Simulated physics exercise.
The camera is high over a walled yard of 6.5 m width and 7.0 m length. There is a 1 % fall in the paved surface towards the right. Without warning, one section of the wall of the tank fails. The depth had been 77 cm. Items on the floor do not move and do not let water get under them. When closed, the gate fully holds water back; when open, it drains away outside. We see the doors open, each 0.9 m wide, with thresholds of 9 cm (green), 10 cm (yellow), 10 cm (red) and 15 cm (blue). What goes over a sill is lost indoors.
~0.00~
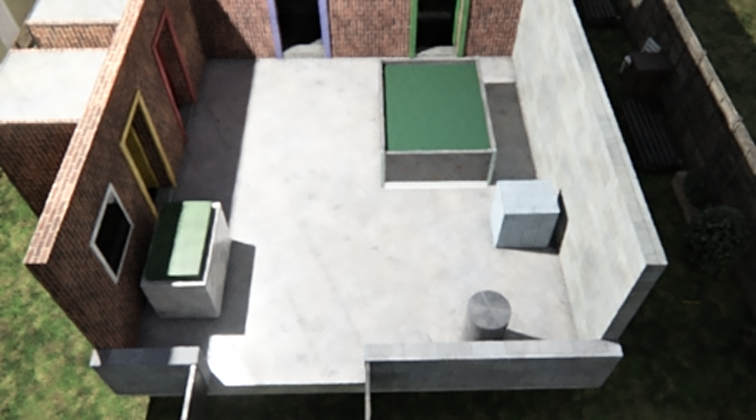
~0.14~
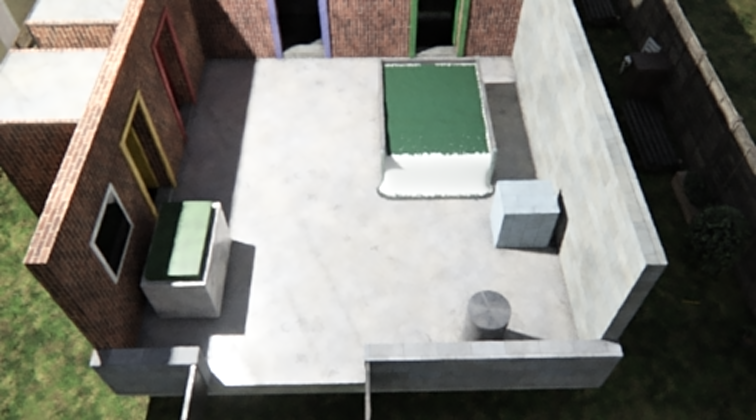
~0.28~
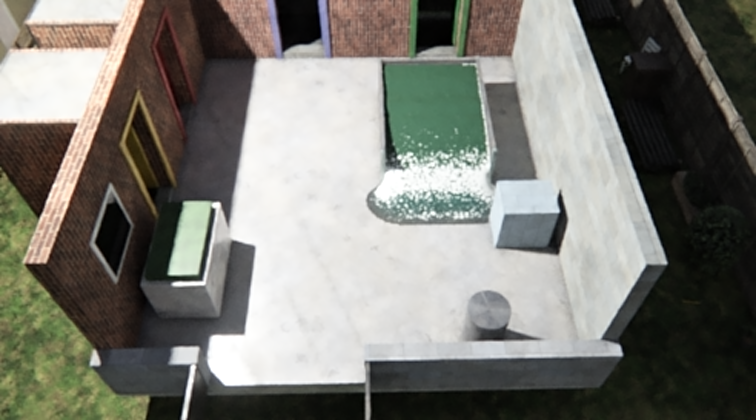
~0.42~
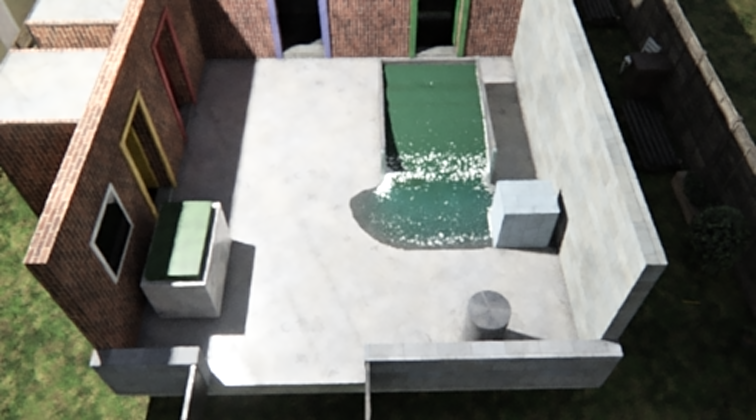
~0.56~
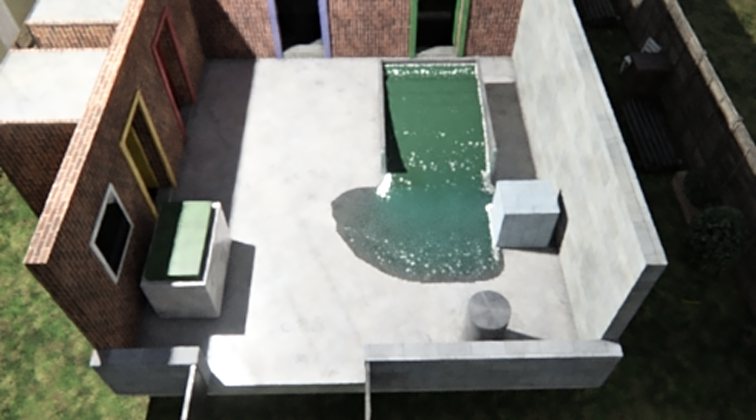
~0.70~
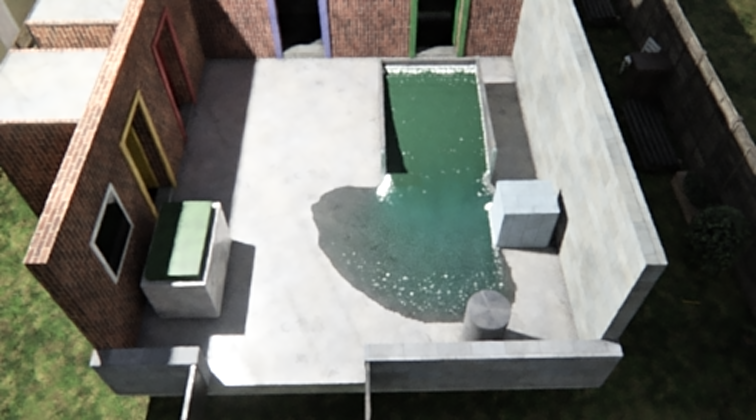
In a walled yard seen from above, the near side of a tank of green water gives way, and water pours out in a white, foamy rush, spreading across the pale paving past a pale block to a round drum.
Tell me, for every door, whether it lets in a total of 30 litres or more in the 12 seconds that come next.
Result: The green door falls short of the limit, the yellow door falls short of the limit, the red door falls short of the limit, the blue door falls short of the limit.
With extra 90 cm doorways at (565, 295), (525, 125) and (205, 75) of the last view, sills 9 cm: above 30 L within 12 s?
In turn: Beyond it, short of it, short of it.
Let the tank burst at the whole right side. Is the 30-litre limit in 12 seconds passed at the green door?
Then the green door ends up out of bounds.
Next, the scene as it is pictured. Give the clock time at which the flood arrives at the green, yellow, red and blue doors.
Green = 3.8 s, yellow = 4.0 s, red = 5.5 s, blue = 7.5 s.
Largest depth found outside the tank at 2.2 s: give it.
Depth max: Approx. 48 cm.
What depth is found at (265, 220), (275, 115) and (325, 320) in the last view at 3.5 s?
1, 0 and 15 cm, respectively.
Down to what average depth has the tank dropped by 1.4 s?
Mean depth: About 41 cm.
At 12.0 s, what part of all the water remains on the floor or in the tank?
Share still there: About 68 %.
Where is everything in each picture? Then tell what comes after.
The first picture shows still water, 77 cm deep, in the tank at (433, 106).
In the second picture, the front is at (380, 189), 1.0 m from the gap at (436, 172); 0.5 m2 of floor is under water; 77 cm left at the back of the tank.
In the third picture, water pours out at (436, 175) and has run 1.2 m, to a hidden place; typically 13 cm deep outside, 77 cm at the tank's back.
In the fourth picture, the front is at a hidden place, 1.6 m from the gap at (436, 176); 2.9 m2 of floor is under water; 77 cm left at the back of the tank.
In the fifth picture, the front is at (488, 275), 2.0 m from the gap at (436, 176); 4.6 m2 of floor is under water; 72 cm left at the back of the tank.
In the sixth picture, the front is at a hidden place, 2.7 m from the gap at (436, 177); 6.6 m2 of floor is under water; 65 cm left at the back of the tank.
After 1.4 s water covers 35 % of the floor and is deepest (44 cm) near (435, 365); green door not reached, yellow door not reached, red door not reached, blue door not reached.
After 2.2 s water covers 45 % of the floor and is deepest (48 cm) near (555, 340); green door not reached, yellow door not reached, red door not reached, blue door not reached.
After 3.5 s water covers 50 % of the floor and is deepest (36 cm) near (585, 363); green door not reached, yellow door not reached, red door not reached, blue door not reached.
After 7.0 s water covers 90 % of the floor and is deepest (14 cm) near (585, 363); green door 6 cm at the sill, 0 L in, yellow door 4 cm at the sill, 0 L in, red door 1 cm at the sill, 0 L in, blue door not reached.
After 12.0 s water covers 100 % of the floor and is deepest (10 cm) near (369, 120); green door 7 cm at the sill, 0 L in, yellow door 2 cm at the sill, 0 L in, red door 6 cm at the sill, 0 L in, blue door 7 cm at the sill, 0 L in.
